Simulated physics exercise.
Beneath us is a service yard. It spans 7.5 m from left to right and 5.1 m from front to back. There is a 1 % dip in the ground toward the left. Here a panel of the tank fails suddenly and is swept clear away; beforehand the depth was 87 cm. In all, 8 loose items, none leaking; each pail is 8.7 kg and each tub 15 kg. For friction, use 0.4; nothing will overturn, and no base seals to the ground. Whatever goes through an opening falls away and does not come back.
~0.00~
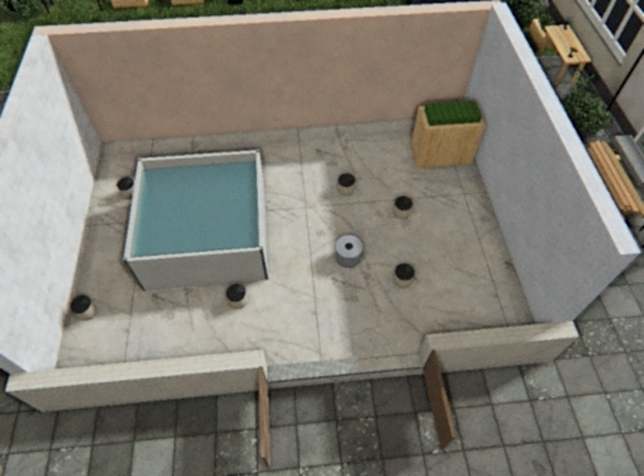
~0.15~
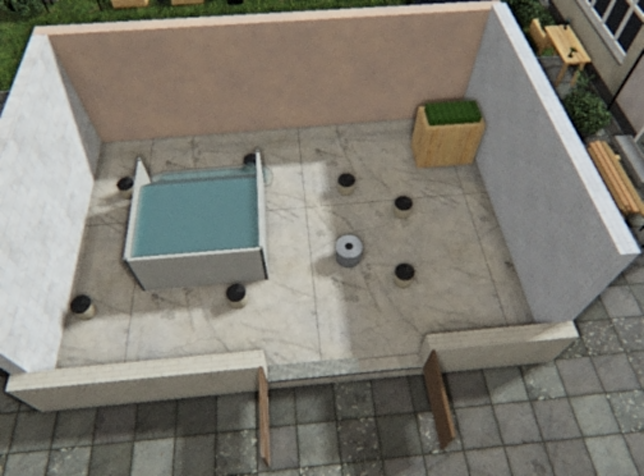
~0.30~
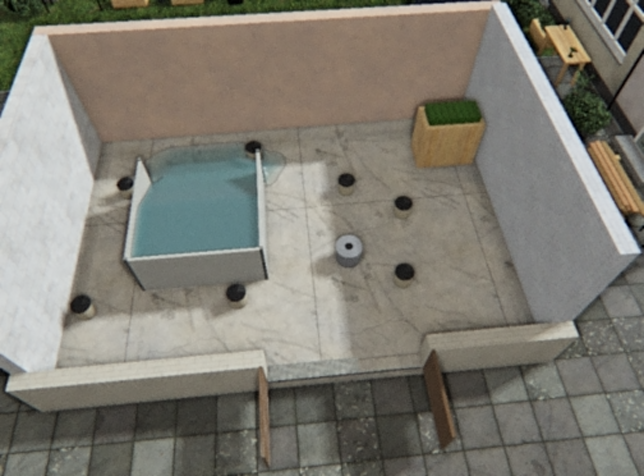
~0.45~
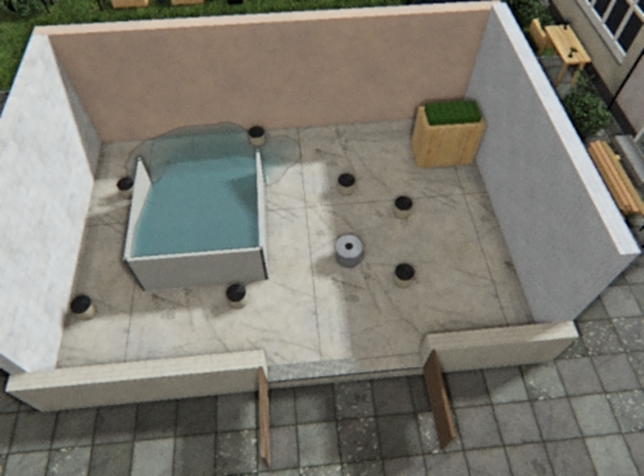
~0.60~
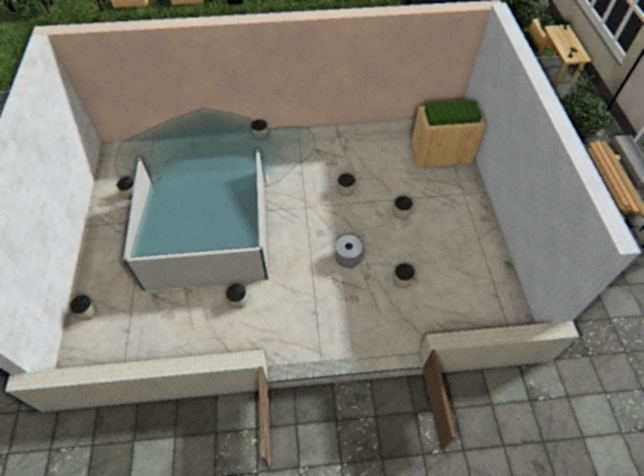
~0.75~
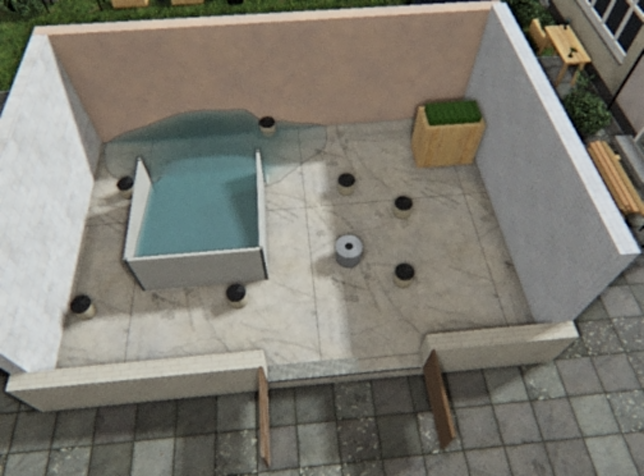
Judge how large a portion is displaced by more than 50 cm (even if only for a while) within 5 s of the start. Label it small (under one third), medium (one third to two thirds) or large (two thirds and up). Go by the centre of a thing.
Medium.
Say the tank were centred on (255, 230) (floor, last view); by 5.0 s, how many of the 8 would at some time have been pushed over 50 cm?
That would give 4.
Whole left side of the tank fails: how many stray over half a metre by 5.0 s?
That gives 7 of them.
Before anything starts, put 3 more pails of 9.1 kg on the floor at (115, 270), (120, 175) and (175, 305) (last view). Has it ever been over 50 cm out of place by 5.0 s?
Beyond it, beyond it, within it.
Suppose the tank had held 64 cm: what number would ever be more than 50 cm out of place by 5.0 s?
Then it comes to 3.
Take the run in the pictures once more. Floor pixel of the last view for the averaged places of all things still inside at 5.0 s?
Close to (313, 280).
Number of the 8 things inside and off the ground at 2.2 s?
Of them, 0.
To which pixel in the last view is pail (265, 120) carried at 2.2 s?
Position: Approx. (411, 176).
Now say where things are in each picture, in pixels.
In the first picture, a pail is out of sight; a pail at (404, 203) rests on the ground; 3.9 m2 under water; 0 of 8 have shifted.
In the second picture, a pail at (252, 160), on the bottom, 5 cm from its start; a pail at (404, 203), on the bottom; water covers 5.2 m2; 0 of 8 have shifted.
In the third picture, a pail at (254, 147) rests on the ground, 38 cm from its start; a pail at (404, 203), on the bottom; 6.9 m2 under water; 1 of 8 have shifted.
In the fourth picture, a pail at (256, 132), on the bottom, 80 cm from its start; a pail at (404, 203) rests on the ground; water covers 8.4 m2; 1 of 8 have shifted.
In the fifth picture, a pail at (259, 125) rests on the ground, 101 cm from its start; a pail at (404, 203) rests on the ground; water covers 9.2 m2; 1 of 8 have shifted.
In the sixth picture, a pail at (267, 122) floats, 105 cm from its start; a pail at (404, 203), on the bottom; water covers 9.8 m2; 1 of 8 have shifted.
After 1.1 s 1 of 8 are over 50 cm from their spots; 1 afloat.
After 2.2 s 1 of 8 are over 50 cm from their spots; 0 afloat.
After 3.5 s 4 of 8 are over 50 cm from their spots; 1 afloat.
After 5.0 s 4 of 8 are over 50 cm from their spots, and 5 have been at some point; 3 afloat.
